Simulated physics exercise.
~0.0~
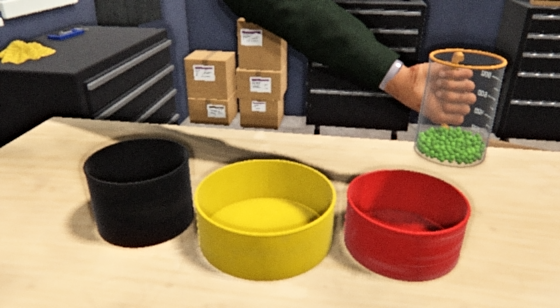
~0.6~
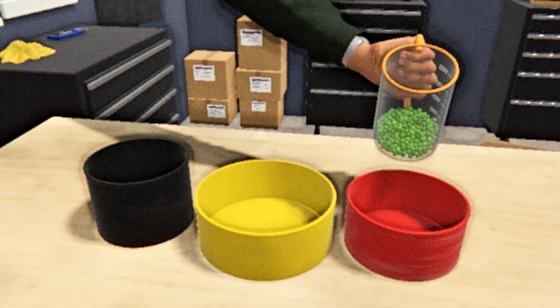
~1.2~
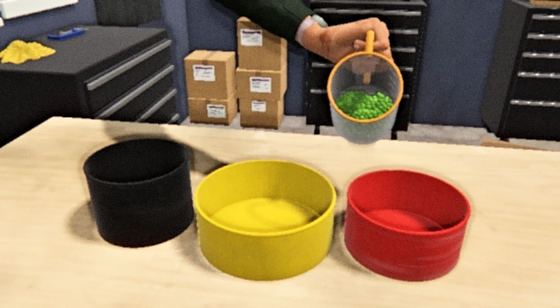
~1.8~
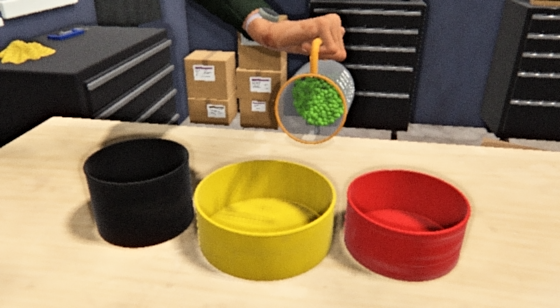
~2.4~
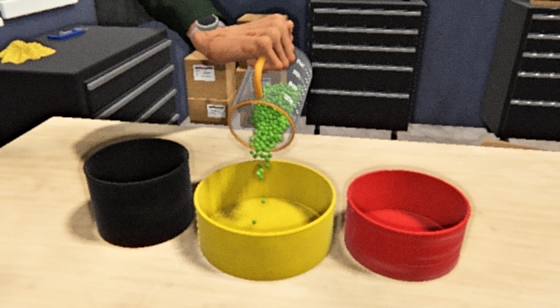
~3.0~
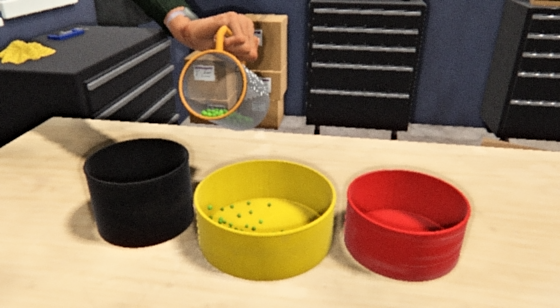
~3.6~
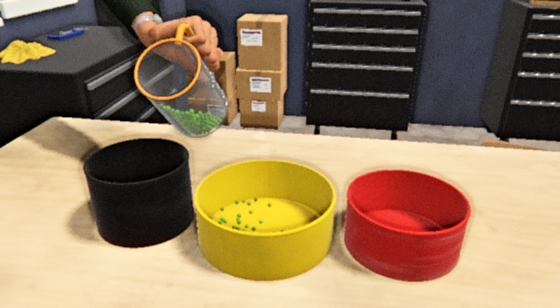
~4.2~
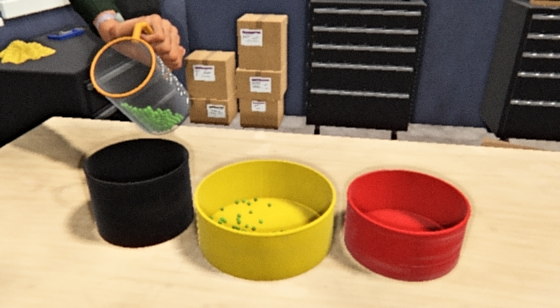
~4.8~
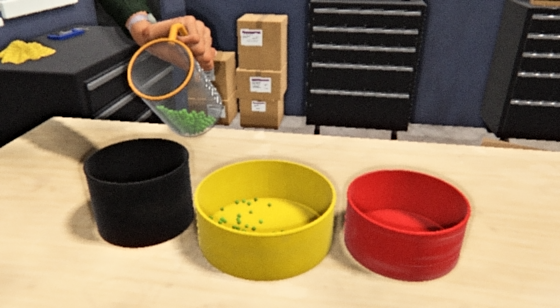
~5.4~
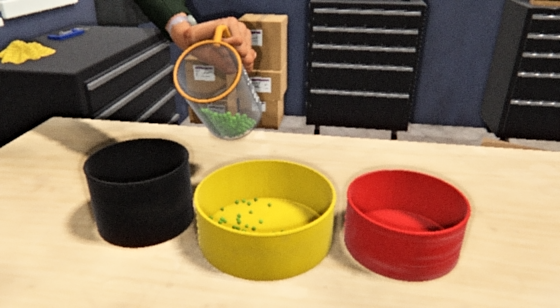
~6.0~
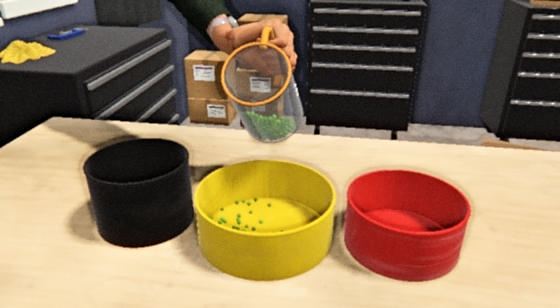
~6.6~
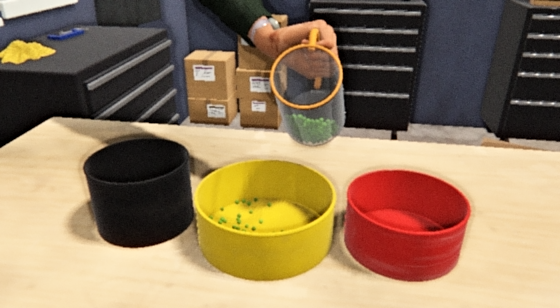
On a workshop table with black, yellow and red pots, a hand carried a clear jug of green peas leftward, tipping some into the yellow pot, then moved on above the black one and back right, still holding the rest in the leaning jug.
